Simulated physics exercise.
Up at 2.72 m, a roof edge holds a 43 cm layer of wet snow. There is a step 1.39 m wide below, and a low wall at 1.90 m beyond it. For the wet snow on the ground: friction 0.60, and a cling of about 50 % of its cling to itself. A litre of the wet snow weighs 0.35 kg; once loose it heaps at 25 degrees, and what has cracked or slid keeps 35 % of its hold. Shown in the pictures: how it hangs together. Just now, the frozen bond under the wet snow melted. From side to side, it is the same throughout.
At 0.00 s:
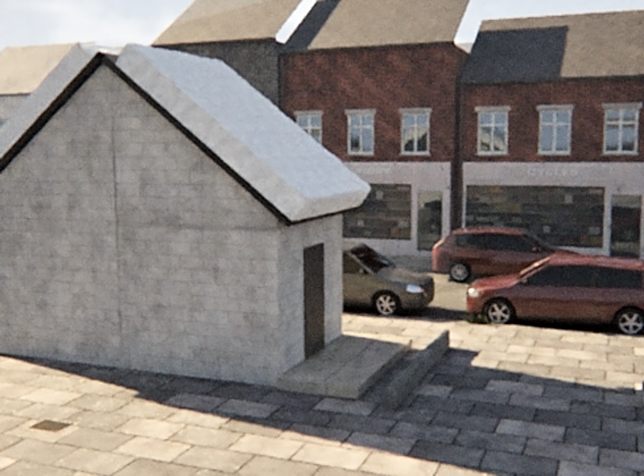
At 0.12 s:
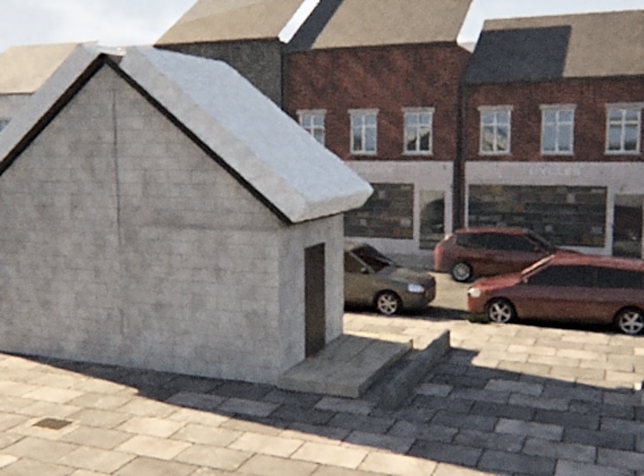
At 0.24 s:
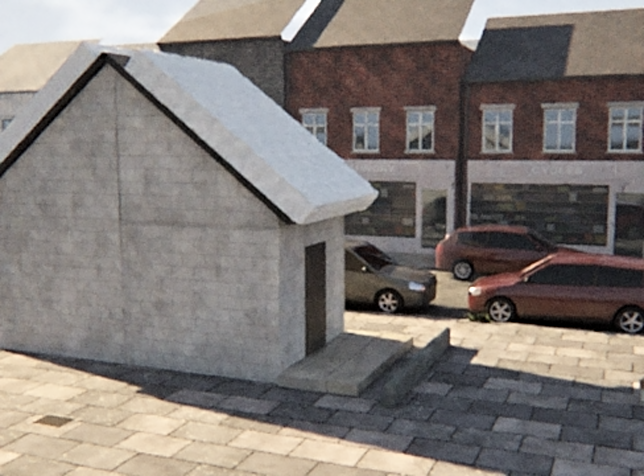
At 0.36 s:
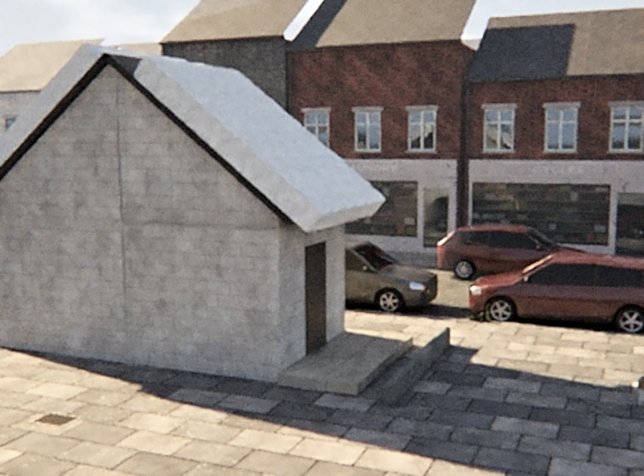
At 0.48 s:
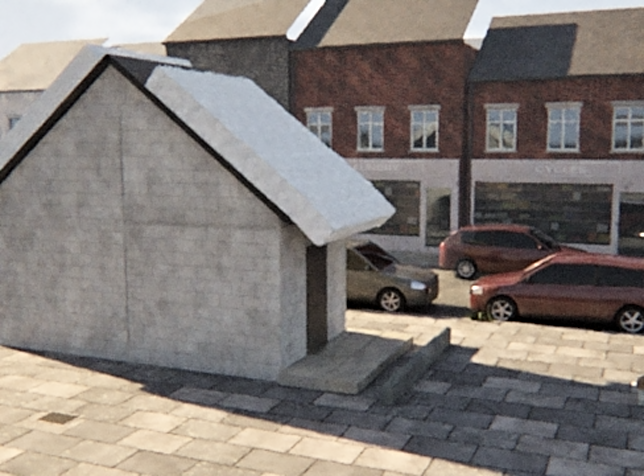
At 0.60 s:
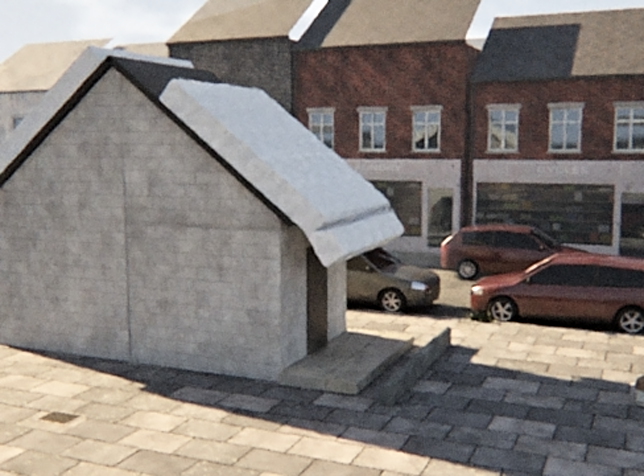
A thick white snow layer slides down the small building's roof, overhangs the eaves, and cracks.
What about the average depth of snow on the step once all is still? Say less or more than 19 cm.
It is going to fall shy of that figure.
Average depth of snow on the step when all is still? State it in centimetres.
Mean value: Around 11 cm.
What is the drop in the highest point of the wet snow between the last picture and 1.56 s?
Roughly 3.7 metres.
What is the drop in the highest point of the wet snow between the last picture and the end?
Roughly 4.5 m.
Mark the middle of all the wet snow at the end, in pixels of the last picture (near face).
Near face, approx. (491, 401).
After 1.04 s, 53 % of the snow is still up on the roof and 47 % is falling or down.
After 1.56 s, none of the snow is still up on the roof and all is falling or down.
After 2.08 s, none of the snow is still up on the roof and all is falling or down.
After 2.60 s, none of the snow is still up on the roof and all is falling or down.
After 3.10 s, none of the snow is still up on the roof and the snow on the step is 11 cm deep on average.
